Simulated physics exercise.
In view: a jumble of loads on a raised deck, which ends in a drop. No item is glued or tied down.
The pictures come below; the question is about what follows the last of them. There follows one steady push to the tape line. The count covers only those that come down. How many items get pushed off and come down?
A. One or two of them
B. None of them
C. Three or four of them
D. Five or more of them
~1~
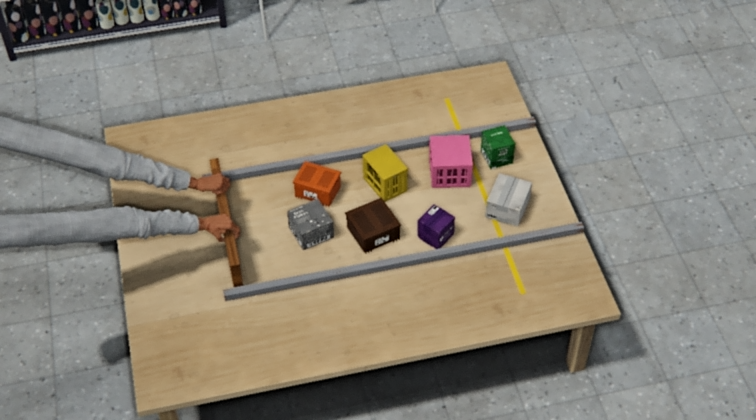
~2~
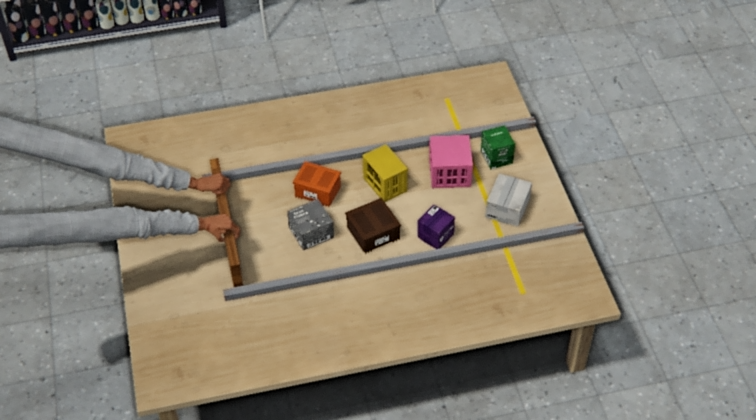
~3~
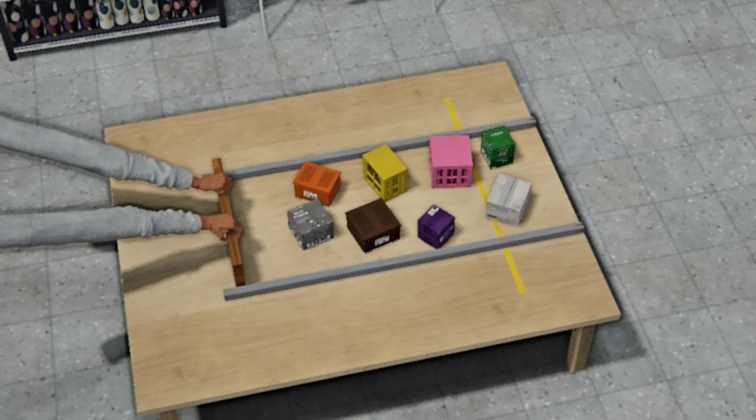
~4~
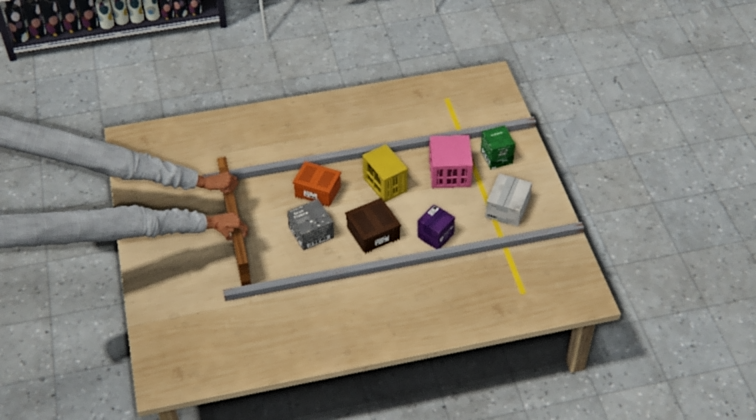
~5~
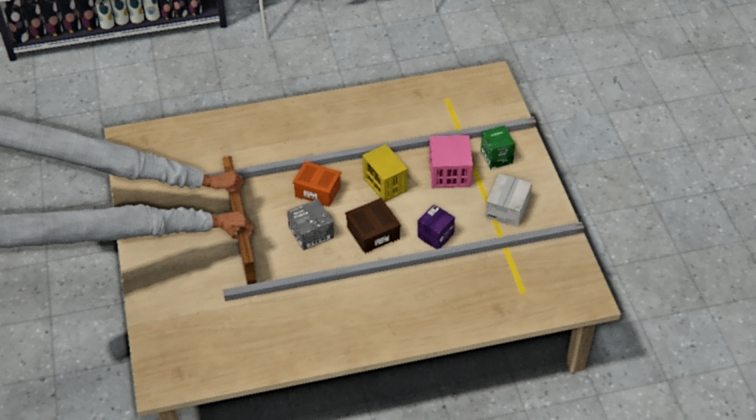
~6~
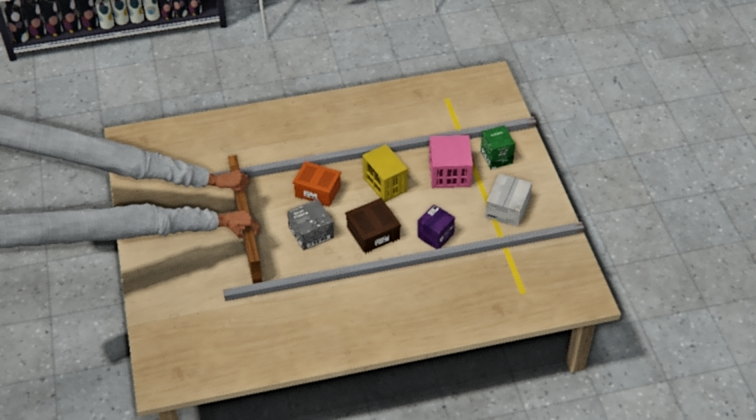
Option C: Three or four of them.
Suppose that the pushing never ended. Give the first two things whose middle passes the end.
The green box goes first and the white box follows.
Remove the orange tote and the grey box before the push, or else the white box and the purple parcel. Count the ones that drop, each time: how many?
You'd get 1 in the first case and 2 in the second one.
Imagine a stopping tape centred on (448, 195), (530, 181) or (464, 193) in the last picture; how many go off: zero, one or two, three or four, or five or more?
For each place: Either one or two; 5 or more; just one or two.
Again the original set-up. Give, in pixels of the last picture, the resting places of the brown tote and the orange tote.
Answer: First (545, 198), after that (488, 145).
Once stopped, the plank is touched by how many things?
It's touching 2 at the end.
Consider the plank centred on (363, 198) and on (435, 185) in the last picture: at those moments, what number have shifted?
Note: First position 5; second position 8.
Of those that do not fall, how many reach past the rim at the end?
So the number is 0.
Soon after, none off yet; green box at rest near (498, 148); white box at rest near (509, 200); pink crate at rest near (451, 162).
In the end, the number that fall off is three or four; gone, purple parcel, pink crate, white box and green box.
